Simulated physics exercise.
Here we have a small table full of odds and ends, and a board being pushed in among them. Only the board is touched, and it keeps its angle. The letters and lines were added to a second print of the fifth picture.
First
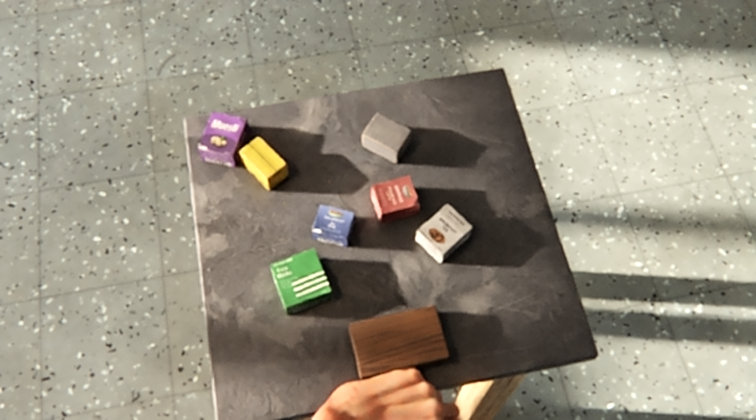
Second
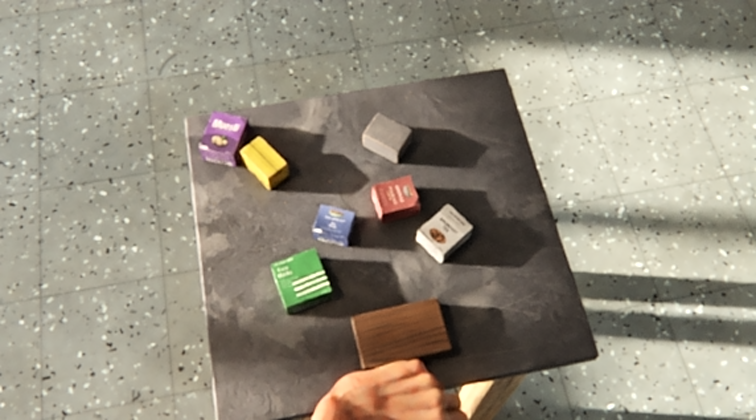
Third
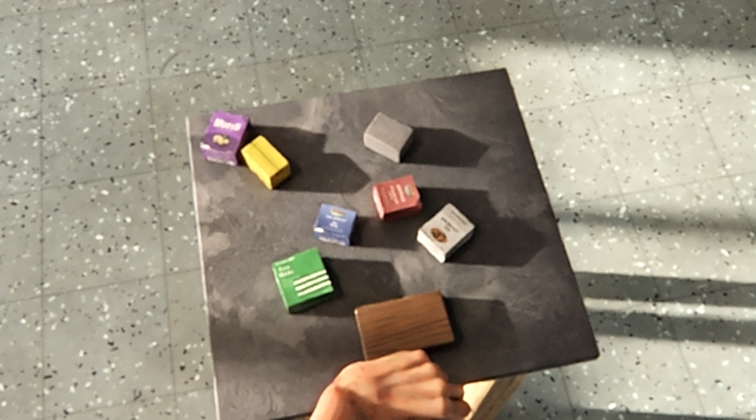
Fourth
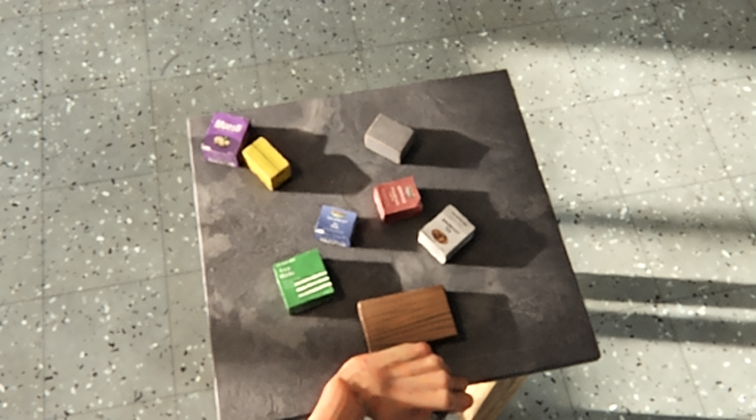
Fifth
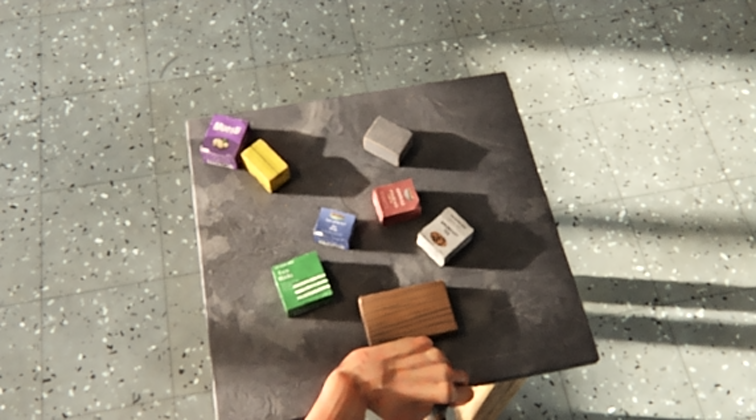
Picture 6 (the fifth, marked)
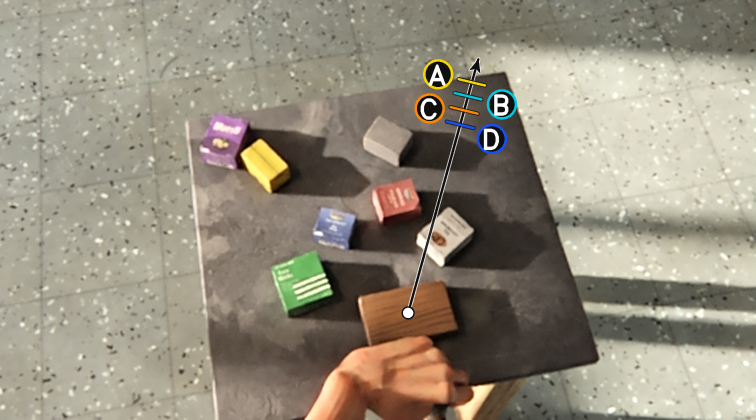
A hand reaches in from the bottom edge over a small dark square table on a speckled grey tiled floor, seen from above at a slight tilt. Purple and yellow boxes sit at upper left, a grey block at upper right, blue and red boxes and a white packet around the middle, and a green box at lower left. The hand slowly pushes a brown board a short way up and slightly right, touching nothing else, while the view barely shifts.
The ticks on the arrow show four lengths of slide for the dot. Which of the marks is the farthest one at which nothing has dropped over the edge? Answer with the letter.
Up to mark C.
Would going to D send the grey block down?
No.
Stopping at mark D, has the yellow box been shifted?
By then, no.
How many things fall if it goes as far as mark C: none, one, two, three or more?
In all, none.
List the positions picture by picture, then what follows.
The first frame shows red box (395, 200); green box (301, 282); grey block (387, 138).
The second frame shows board (401, 333); white packet (445, 234).
The third frame shows board (405, 324); purple packet (227, 138).
The fourth frame shows board (407, 318); red box (398, 201).
The fifth frame shows board (408, 313); grey block (389, 141); white packet (445, 237); yellow box (266, 166).
On the copy, A at (472, 83); B at (468, 96); C at (464, 111); D at (460, 125); the arrow from (408, 313) to (478, 59); the white dot at (408, 313).
On C. First, board (429, 237); white packet (448, 192); red box (396, 196).
Then, board (449, 166); grey block (381, 115); white packet (448, 129).
Finally, board (463, 116); white packet (448, 83); grey block (369, 100); nothing has fallen.
By contrast, A drops the white packet; B drops the white packet; D is safe but short.
